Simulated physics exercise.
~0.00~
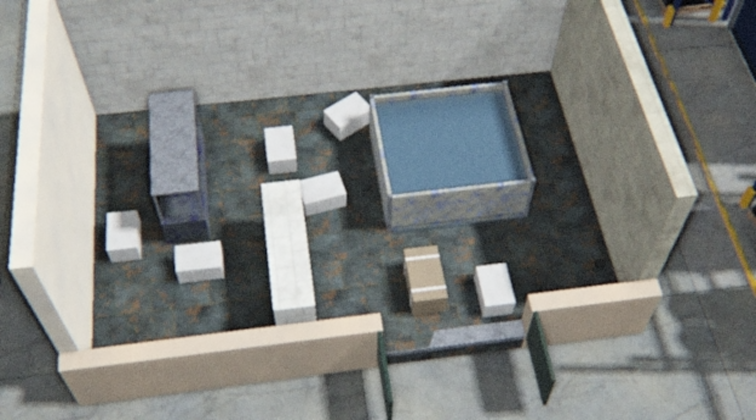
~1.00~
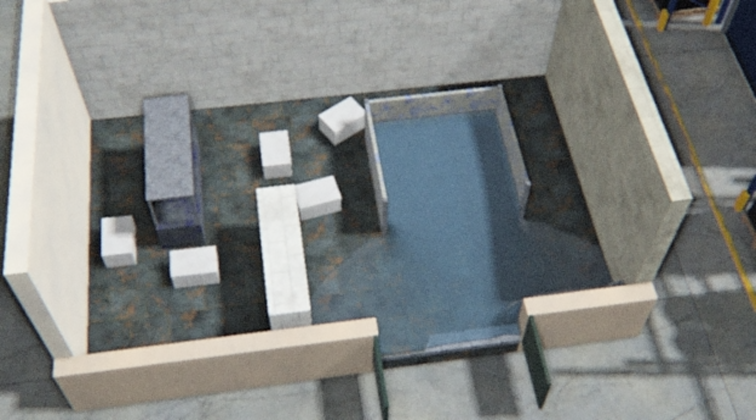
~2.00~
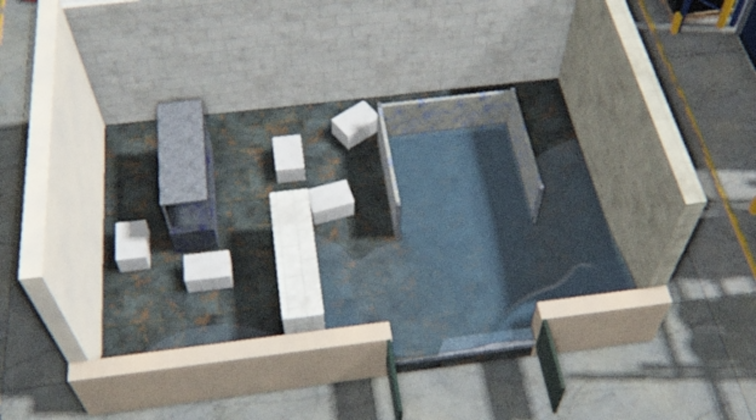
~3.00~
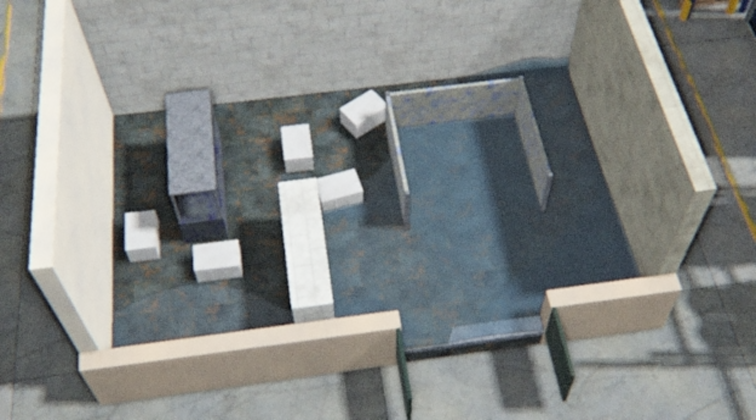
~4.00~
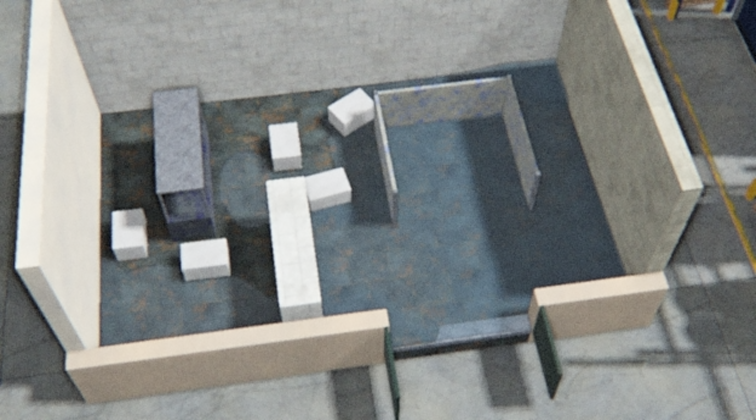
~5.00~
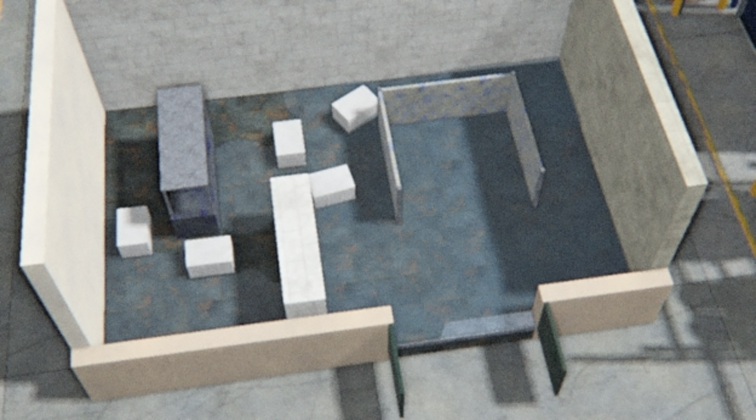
A large tank of blue water lost its front panel, and the water spread across the walled floor toward the front gap. The tan box and white box before it were gone, while the others stayed put as the water thinned around them.
